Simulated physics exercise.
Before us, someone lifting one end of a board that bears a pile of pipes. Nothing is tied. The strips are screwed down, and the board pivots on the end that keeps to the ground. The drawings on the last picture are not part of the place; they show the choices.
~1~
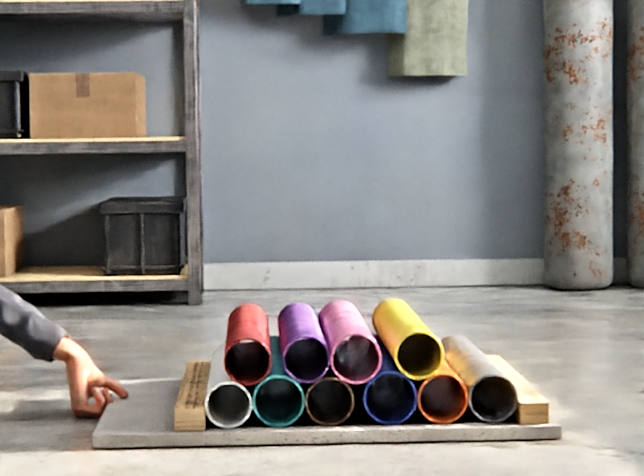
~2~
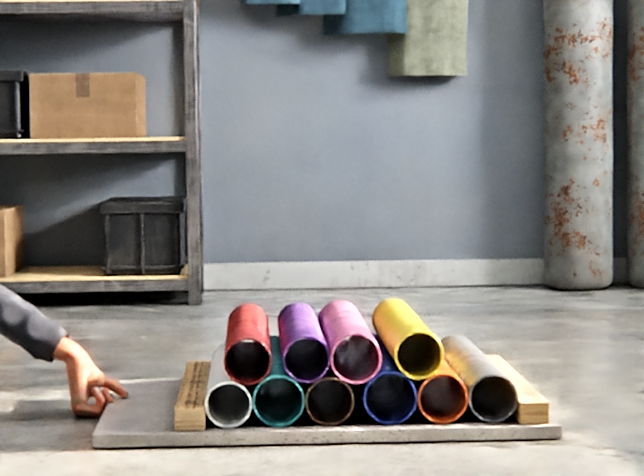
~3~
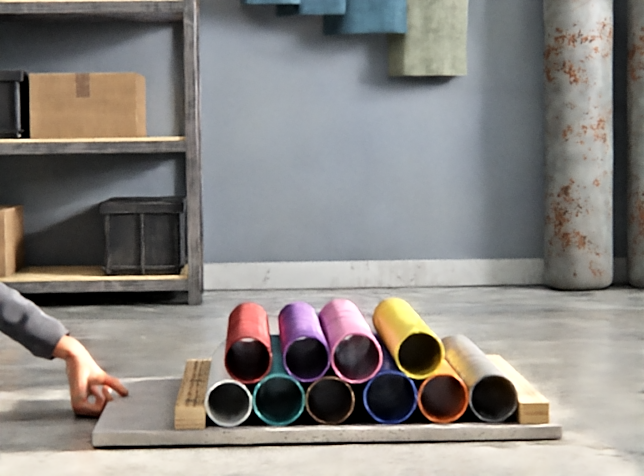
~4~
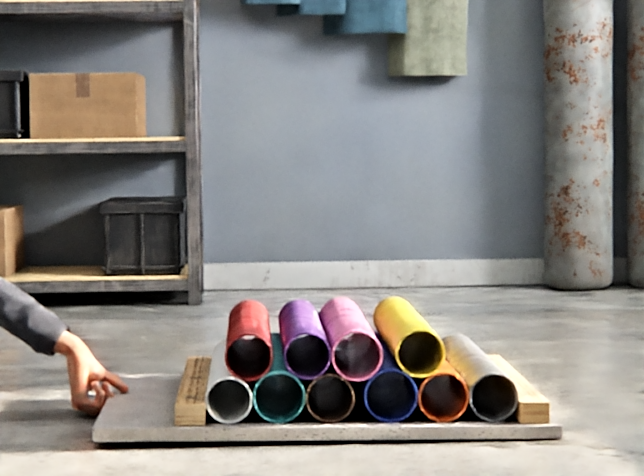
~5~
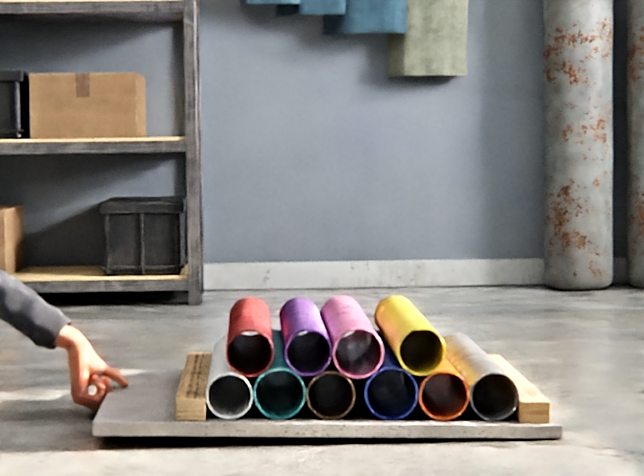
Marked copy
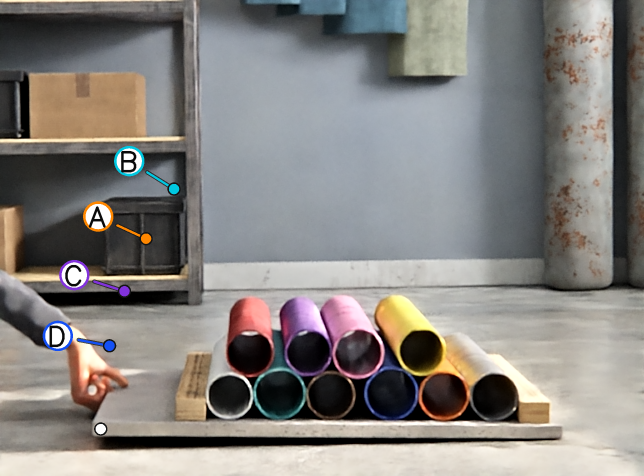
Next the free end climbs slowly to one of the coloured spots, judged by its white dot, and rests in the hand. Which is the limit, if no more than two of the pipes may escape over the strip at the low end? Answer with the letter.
No higher than A.
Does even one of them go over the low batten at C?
At C: No.
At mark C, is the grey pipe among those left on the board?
The grey pipe: Yes.
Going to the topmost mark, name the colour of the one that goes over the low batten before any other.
The yellow one.
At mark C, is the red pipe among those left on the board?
Yes, with C.
On the marked copy, A at (146, 238); B at (174, 189); C at (125, 291); D at (109, 346); the white dot at (101, 429).
Taking A. A third of the way, board at 16°.
Two thirds of the way, board at 26°.
When it is over, board at 26°, none over the low batten.
As for the rest, B three over the low batten (pink, yellow, purple); C none over the low batten; D none over the low batten.
